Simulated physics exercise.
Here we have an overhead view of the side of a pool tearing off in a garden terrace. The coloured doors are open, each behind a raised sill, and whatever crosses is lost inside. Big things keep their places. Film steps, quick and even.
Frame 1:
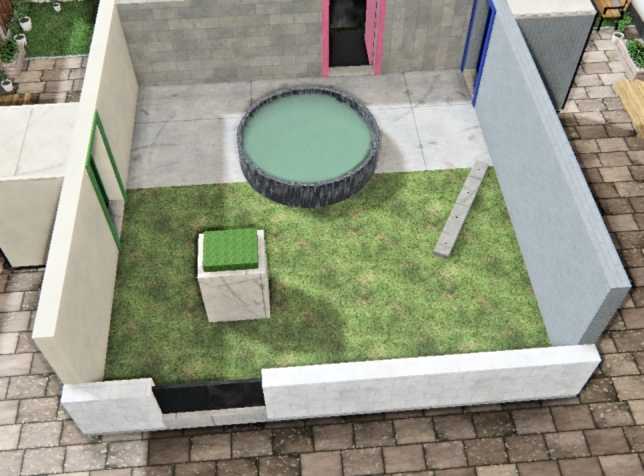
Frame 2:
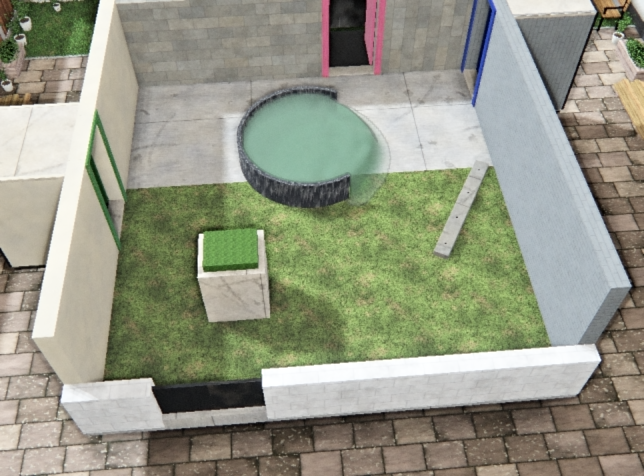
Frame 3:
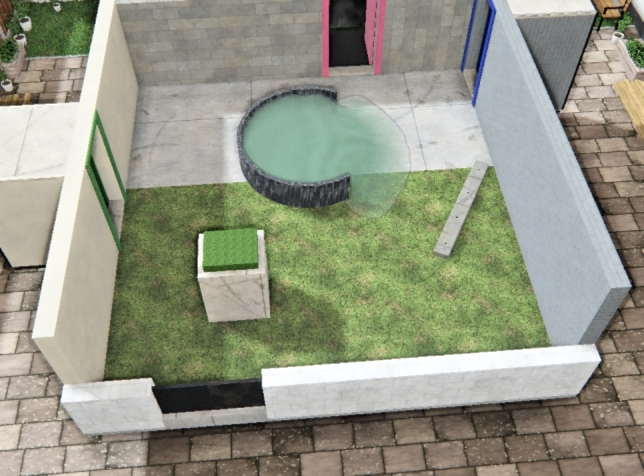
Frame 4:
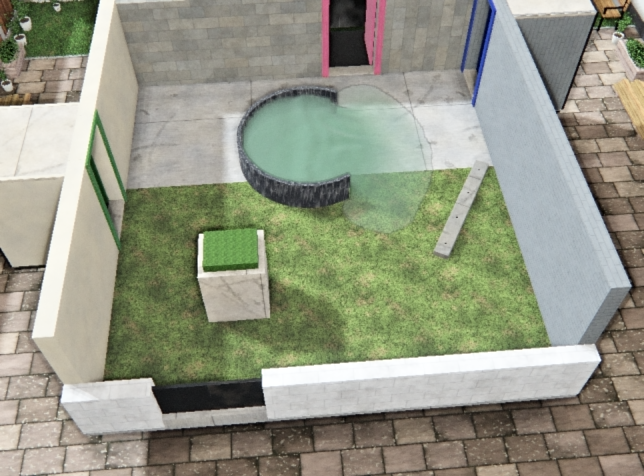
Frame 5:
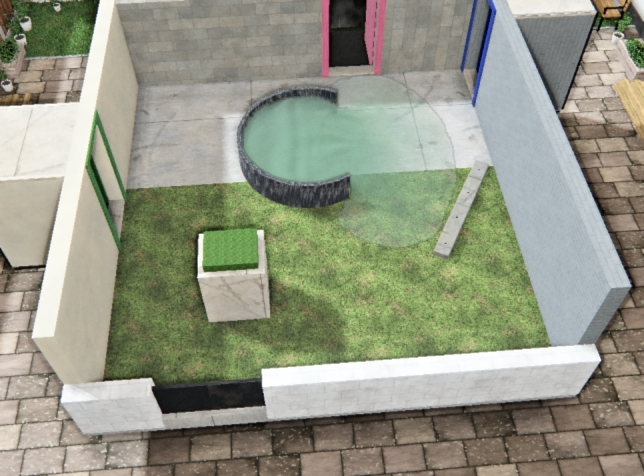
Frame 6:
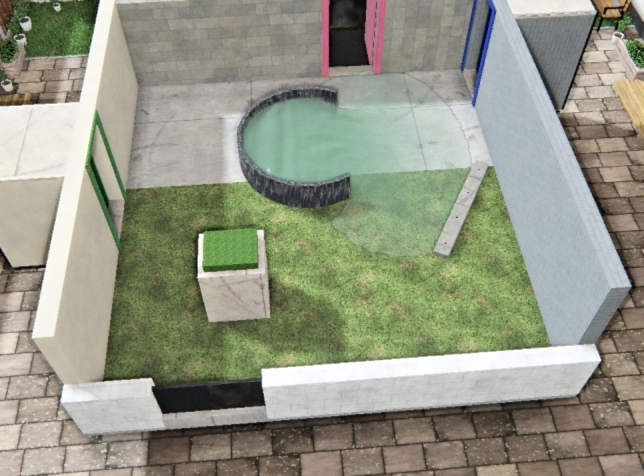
Round dark-walled pool in a walled garden terrace losing its right side, pale green water spreading rightward over paving and grass.
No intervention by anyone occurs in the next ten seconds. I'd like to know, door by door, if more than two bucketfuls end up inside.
Blue door: Tops two buckets. Green door: Never tops two buckets. Pink door: Tops two buckets.
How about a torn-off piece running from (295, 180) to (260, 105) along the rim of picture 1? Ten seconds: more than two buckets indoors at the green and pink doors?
Outcome: Green overshoots; pink remains short.
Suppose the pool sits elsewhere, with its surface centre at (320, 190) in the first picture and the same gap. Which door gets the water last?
I'd go with the door marked green.
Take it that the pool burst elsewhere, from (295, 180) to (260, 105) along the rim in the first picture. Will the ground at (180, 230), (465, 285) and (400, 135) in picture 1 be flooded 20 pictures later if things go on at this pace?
Submerged, bone-dry, bone-dry.
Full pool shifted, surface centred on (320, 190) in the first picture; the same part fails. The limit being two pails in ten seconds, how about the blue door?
The blue door exceeds the threshold.
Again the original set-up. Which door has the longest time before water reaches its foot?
My answer is the one in green.
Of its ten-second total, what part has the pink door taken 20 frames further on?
About 35 per cent.
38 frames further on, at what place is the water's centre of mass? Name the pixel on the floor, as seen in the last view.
I'd mark it close to (386, 186).
A moment on, water covers 30 % of the floor; the blue door wet at the sill, nothing in, the green door not reached, the pink door under two buckets in.
Next, water covers 30 % of the floor; the blue door over two buckets in, the green door not reached, the pink door under two buckets in.
Then, water covers 40 % of the floor; the blue door far over two buckets in, the green door not reached, the pink door under two buckets in.
Later, water covers 65 % of the floor; the blue door far over two buckets in, the green door not reached, the pink door over two buckets in.
In the end, water covers 90 % of the floor; the blue door far over two buckets in, the green door wet at the sill, nothing in, the pink door over two buckets in.
